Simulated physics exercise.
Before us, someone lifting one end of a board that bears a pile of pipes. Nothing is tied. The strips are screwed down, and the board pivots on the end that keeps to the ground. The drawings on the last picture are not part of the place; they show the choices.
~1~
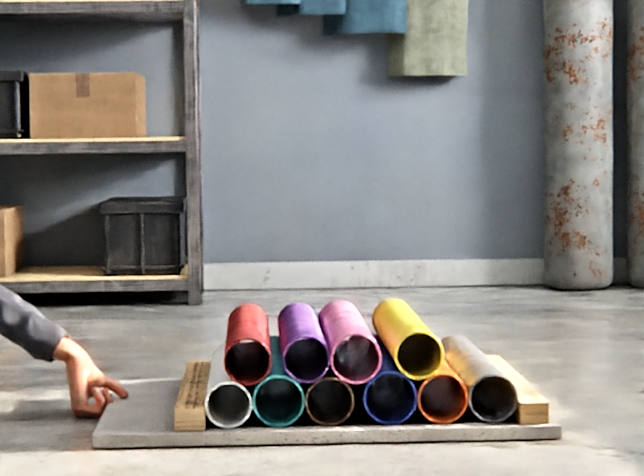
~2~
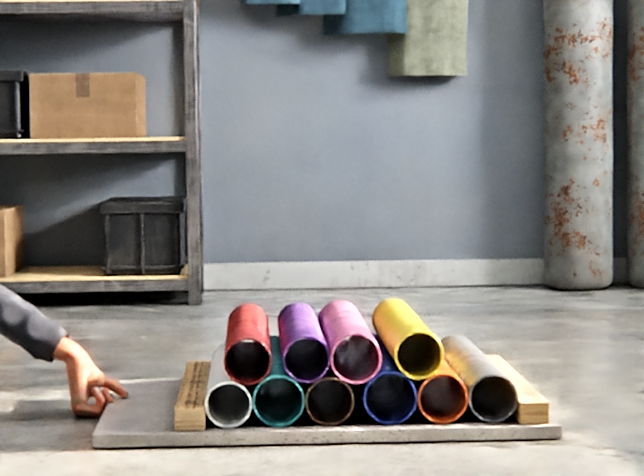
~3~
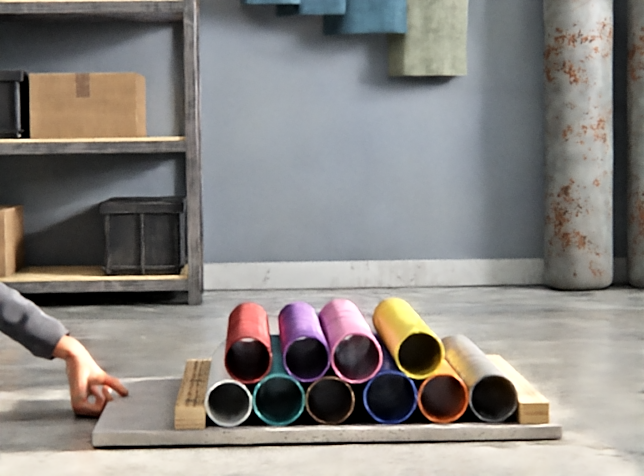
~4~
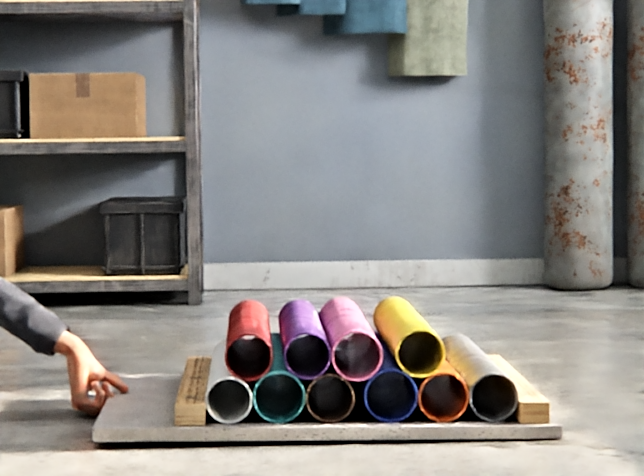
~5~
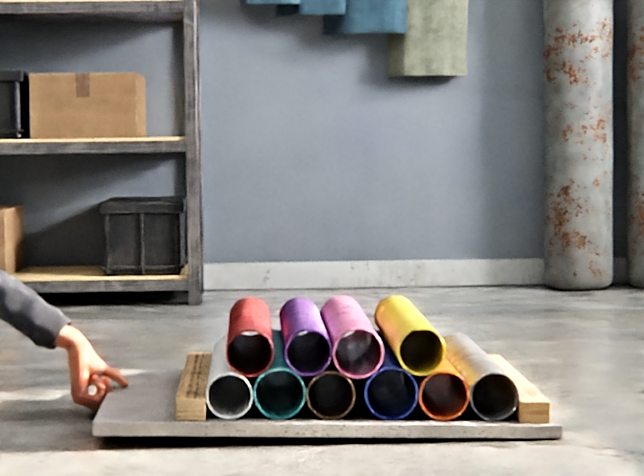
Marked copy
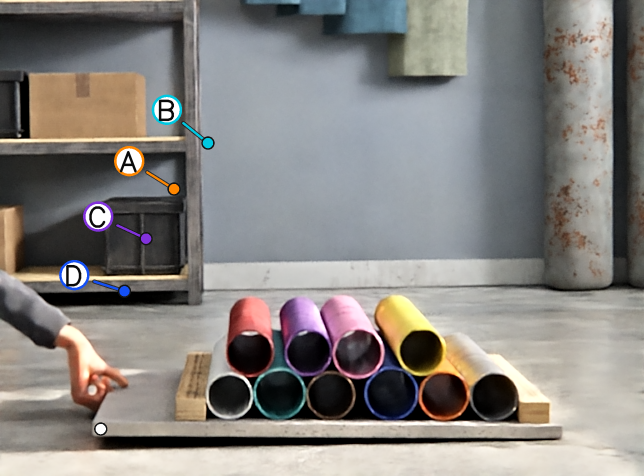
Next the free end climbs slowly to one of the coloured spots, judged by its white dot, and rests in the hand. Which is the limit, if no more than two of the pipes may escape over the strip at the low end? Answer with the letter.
No higher than C.
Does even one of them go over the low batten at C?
At C: No.
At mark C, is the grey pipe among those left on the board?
The grey pipe: Yes.
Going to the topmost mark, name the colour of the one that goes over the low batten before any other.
The yellow one.
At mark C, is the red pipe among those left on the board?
Yes, with C.
On the marked copy, A at (174, 189); B at (208, 143); C at (146, 238); D at (125, 291); the white dot at (101, 429).
Taking C. A third of the way, board at 16°.
Two thirds of the way, board at 26°.
When it is over, board at 26°, none over the low batten.
As for the rest, A three over the low batten (pink, yellow, purple); B four over the low batten (pink, yellow, purple, red); D none over the low batten.
